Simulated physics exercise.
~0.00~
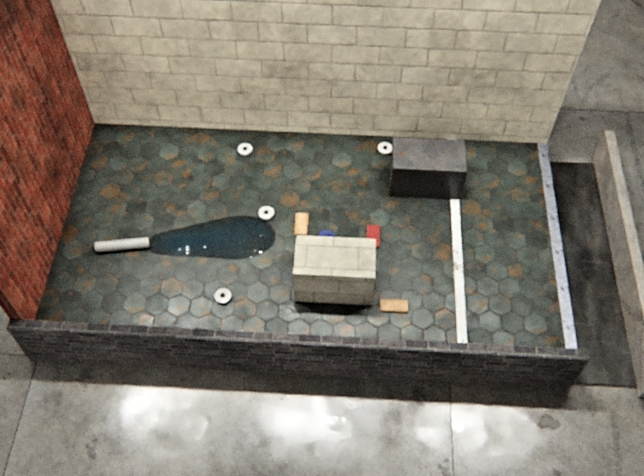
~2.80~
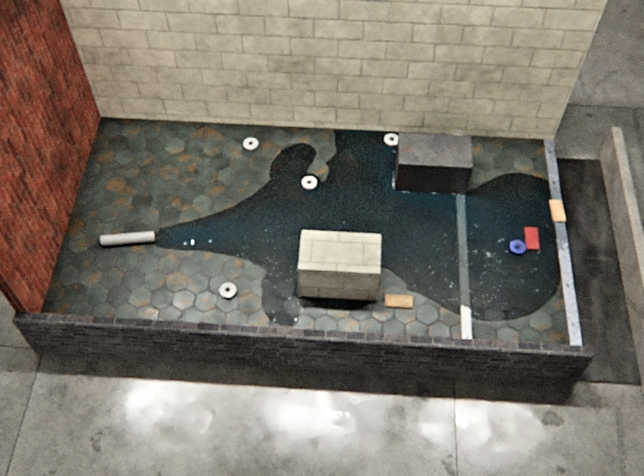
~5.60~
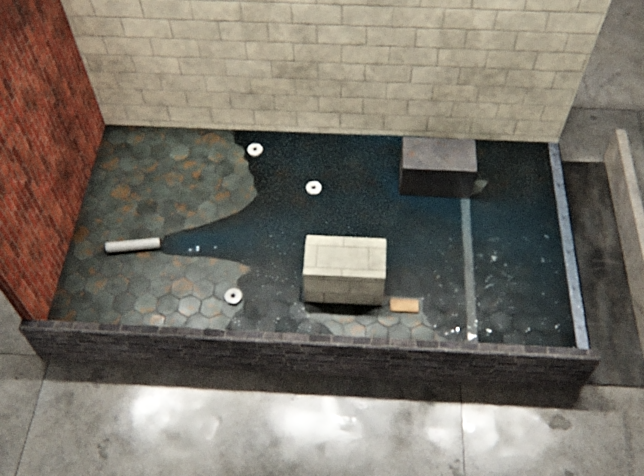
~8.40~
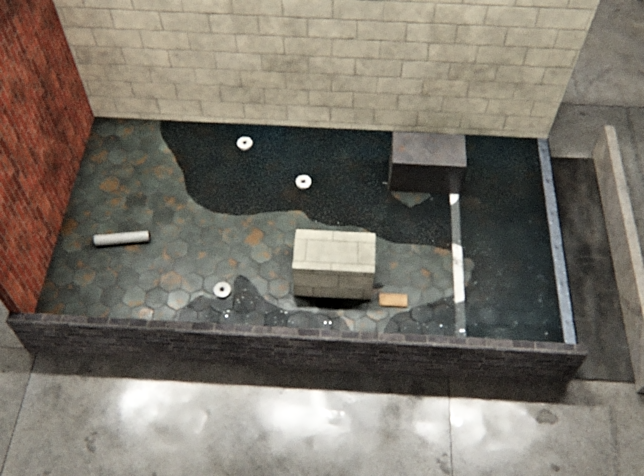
A floor of dark hexagonal tiles, seen from above, lies between a red brick wall on the left and a pale block wall behind, with a pale block near the middle, a dark block at the back right and a white line. Water spreads from a pale tube at the left toward white discs and small tan, blue and red pieces. It surges right, carrying the blue and red pieces and one tan piece past the line and shifting a white disc. Those three pieces and the disc beside the dark block disappear from view. Finally the tube's stream stops and the water draws back, baring tiles, while three white discs and one tan piece remain.
